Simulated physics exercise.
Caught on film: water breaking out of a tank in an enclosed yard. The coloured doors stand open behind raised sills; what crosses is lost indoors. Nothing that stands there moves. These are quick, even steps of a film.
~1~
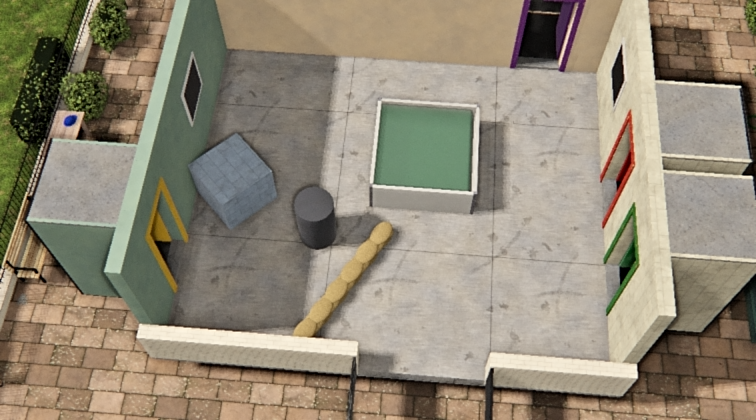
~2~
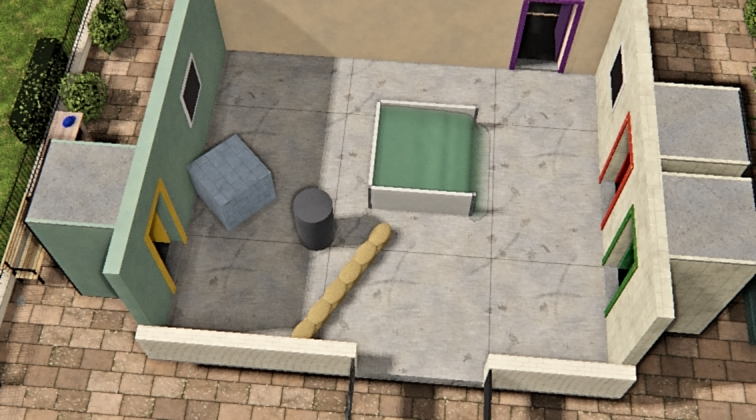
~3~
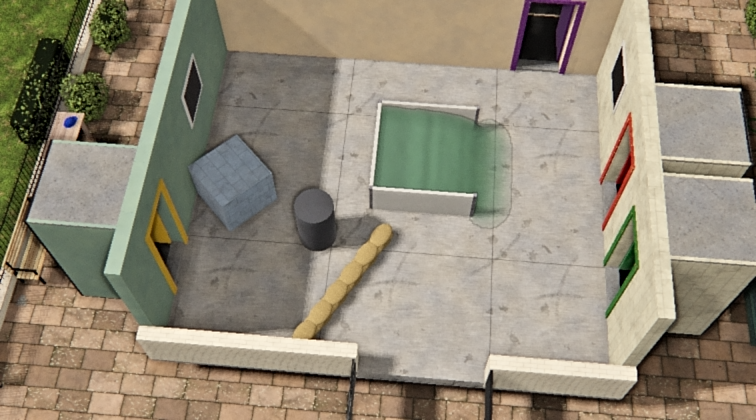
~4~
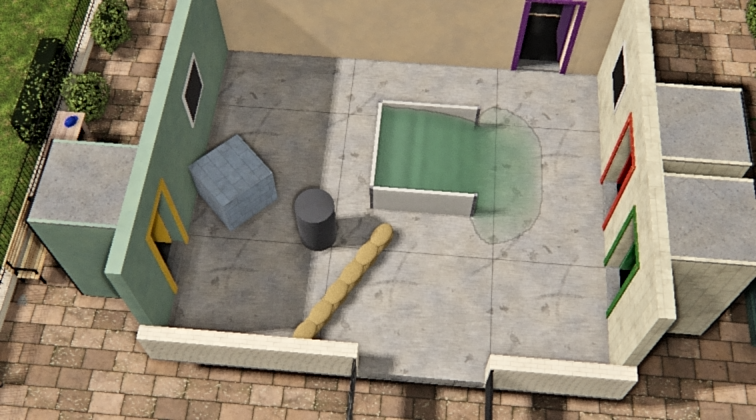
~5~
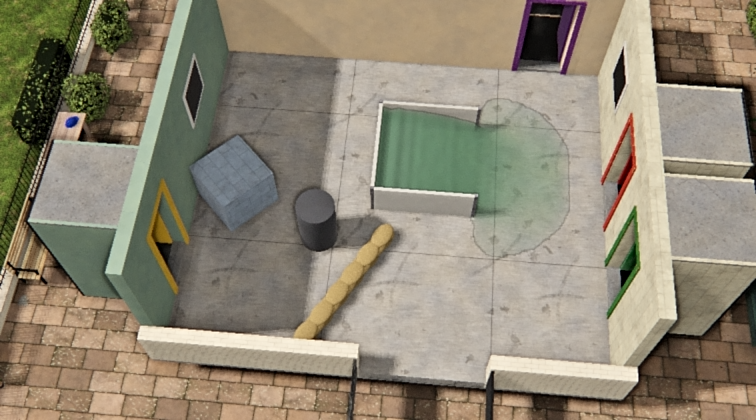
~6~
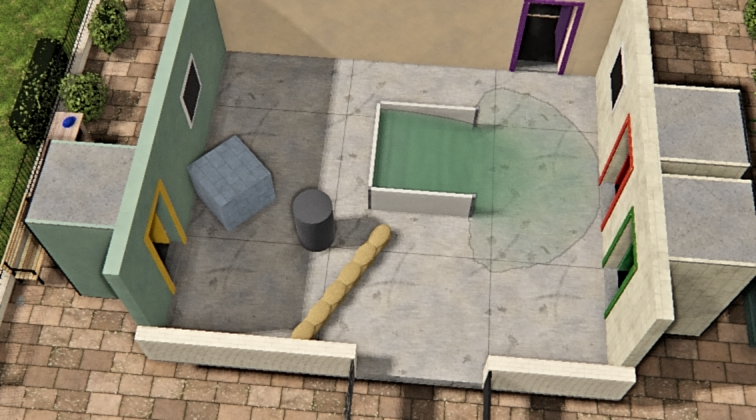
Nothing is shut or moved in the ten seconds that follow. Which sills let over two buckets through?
In the end: The red door takes more than that; the purple door takes more than that; the green door takes more than that; the yellow door stays under that.
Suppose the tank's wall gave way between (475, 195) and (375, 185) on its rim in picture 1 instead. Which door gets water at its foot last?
It is the purple-painted one.
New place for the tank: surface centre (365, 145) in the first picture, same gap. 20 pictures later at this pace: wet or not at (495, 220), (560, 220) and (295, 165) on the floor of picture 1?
In turn: Awash, flooded, not flooded.
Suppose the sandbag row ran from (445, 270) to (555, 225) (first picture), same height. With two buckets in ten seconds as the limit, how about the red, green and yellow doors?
The red door is over, the green door holds, the yellow door stays under.
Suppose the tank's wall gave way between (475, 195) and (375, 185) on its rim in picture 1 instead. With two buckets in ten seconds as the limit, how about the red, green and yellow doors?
One by one: The red one takes less, the green one lets less in, the yellow one holds.
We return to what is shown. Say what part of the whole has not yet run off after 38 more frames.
I make it 84 per cent.
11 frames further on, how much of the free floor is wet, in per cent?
Some 25 per cent.
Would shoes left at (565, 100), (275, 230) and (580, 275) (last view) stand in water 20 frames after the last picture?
In turn: Covered, free of water, under water.
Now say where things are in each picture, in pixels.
In the first frame, the tank at (426, 147) is whole and still.
In the second frame, water pours out at (471, 165) and has run to a hidden place.
In the third frame, the front is at (489, 122), out from the gap at (472, 166).
In the fourth frame, water pours out at (473, 166) and has run to (517, 119).
In the fifth frame, the front is at (559, 140), out from the gap at (473, 167).
In the sixth frame, the front is at (595, 201), out from the gap at (471, 168).
A moment on, water covers 25 % of the floor; the red door over two buckets in, the purple door wet at the sill, nothing in, the green door wet at the sill, nothing in, the yellow door not reached.
Next, water covers 25 % of the floor; the red door far over two buckets in, the purple door wet at the sill, nothing in, the green door under two buckets in, the yellow door not reached.
Then, water covers 35 % of the floor; the red door far over two buckets in, the purple door over two buckets in, the green door over two buckets in, the yellow door not reached.
Later, water covers 65 % of the floor; the red door far over two buckets in, the purple door over two buckets in, the green door over two buckets in, the yellow door not reached.
In the end, water covers 75 % of the floor; the red door far over two buckets in, the purple door over two buckets in, the green door over two buckets in, the yellow door not reached.
